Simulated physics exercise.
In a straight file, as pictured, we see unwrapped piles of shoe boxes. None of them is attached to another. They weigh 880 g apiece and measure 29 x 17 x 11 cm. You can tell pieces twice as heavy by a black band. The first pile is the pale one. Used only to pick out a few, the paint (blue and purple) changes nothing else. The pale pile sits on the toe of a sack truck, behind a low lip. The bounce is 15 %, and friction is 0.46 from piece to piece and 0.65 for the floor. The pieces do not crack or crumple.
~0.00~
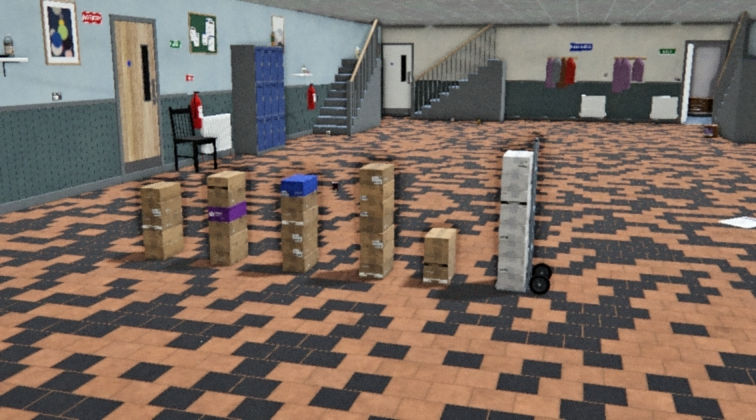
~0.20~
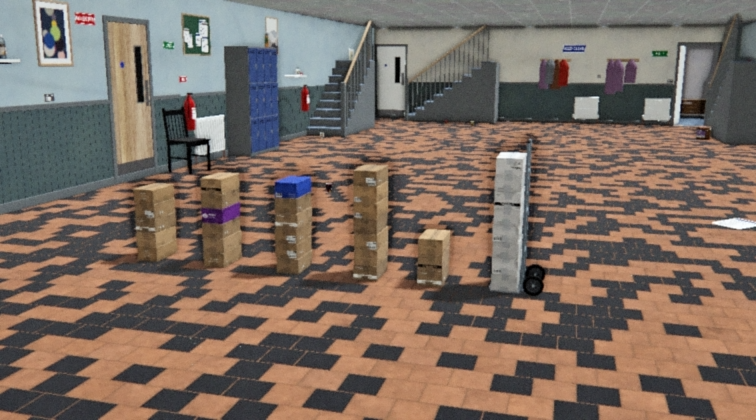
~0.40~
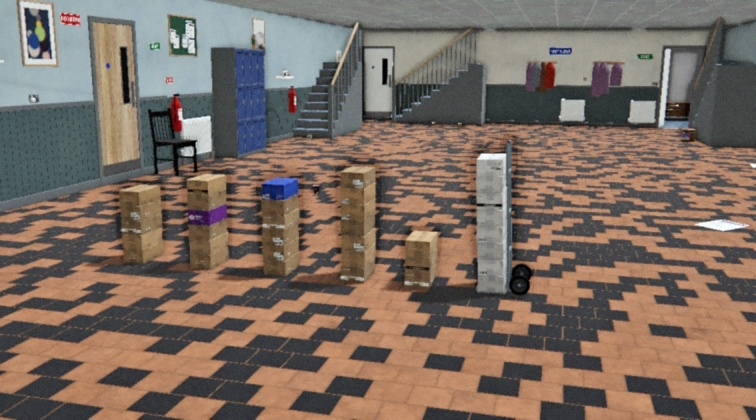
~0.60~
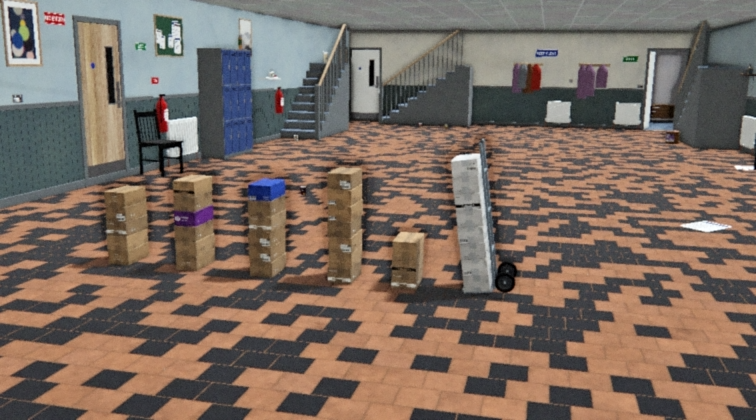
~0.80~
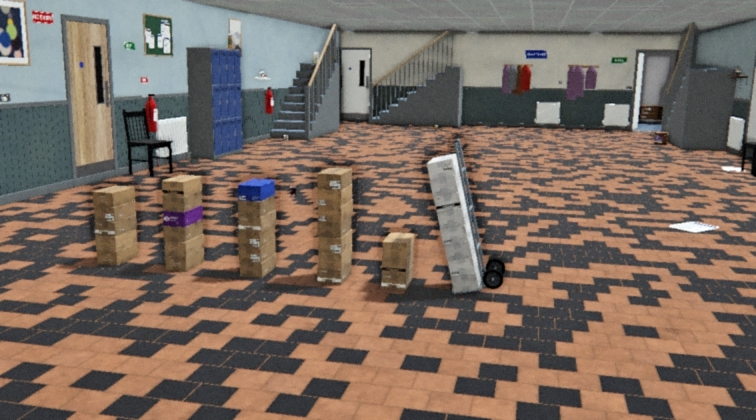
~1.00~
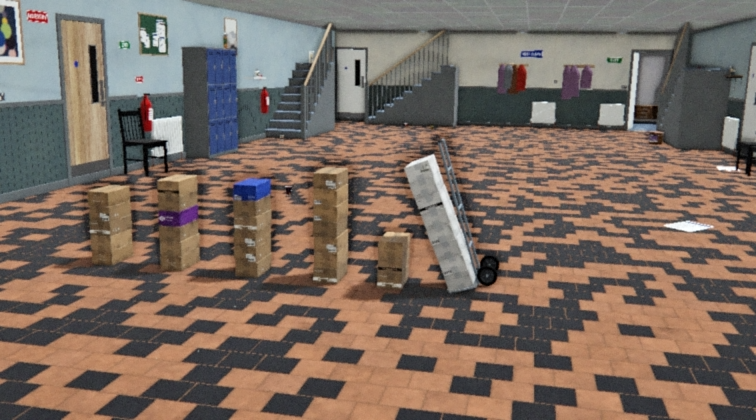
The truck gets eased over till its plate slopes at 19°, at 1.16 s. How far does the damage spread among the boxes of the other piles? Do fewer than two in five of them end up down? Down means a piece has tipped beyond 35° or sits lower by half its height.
Yes, fewer than two in five.
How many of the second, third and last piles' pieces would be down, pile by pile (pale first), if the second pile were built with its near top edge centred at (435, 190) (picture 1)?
Result: Second pile 6, third pile 7, last pile 4.
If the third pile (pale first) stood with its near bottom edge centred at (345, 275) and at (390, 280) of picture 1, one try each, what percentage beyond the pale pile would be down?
0 and 40 %.
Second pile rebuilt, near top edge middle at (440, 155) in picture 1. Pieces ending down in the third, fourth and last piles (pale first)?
In that case third 7, fourth 6, last 4.
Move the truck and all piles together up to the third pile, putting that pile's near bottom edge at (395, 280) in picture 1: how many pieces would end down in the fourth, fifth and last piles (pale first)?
After that shift, the fourth pile would have 0 down, the fifth 0 and the last 0.
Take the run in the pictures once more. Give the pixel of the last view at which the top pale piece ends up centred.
End position: Near (354, 250) px.
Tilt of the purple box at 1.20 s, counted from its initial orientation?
Roughly 0°.
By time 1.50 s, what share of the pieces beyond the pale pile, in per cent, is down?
By then 0 %.
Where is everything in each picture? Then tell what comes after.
In the first frame (each place is the centre of the face we see best; the camera pans a little), truck frame (534, 172) 0° forward; blue box (292, 189); purple box (218, 215); the others all in place.
In the second frame, truck frame (527, 174) 0° forward; blue box (286, 190).
In the third frame, truck frame (508, 174) 3° forward; blue box (273, 192).
In the fourth frame, truck frame (483, 173) 8° forward, top of the pale pile leaning 8°; purple box (185, 219); the others all in place.
In the fifth frame, truck frame (461, 172) 13° forward, top of the pale pile leaning 14°; purple box (174, 219); the others all in place.
In the sixth frame, truck frame (447, 171) 18° forward, top of the pale pile leaning 22°; blue box (245, 193); purple box (169, 219); the others all in place.
By 1.20 s, 8 of the pale pile down; none of the 27 other boxes down.
By 1.50 s, 8 of the pale pile down; none of the 27 other boxes down, 7 disturbed.
When it is over (2.8 s), 7 of the pale pile down; none of the 27 other boxes down, 6 disturbed; purple box unmoved; blue box unmoved. That is 0 per cent. In pixels of the last frame, middles, purple box near (179, 215), blue box near (253, 189).
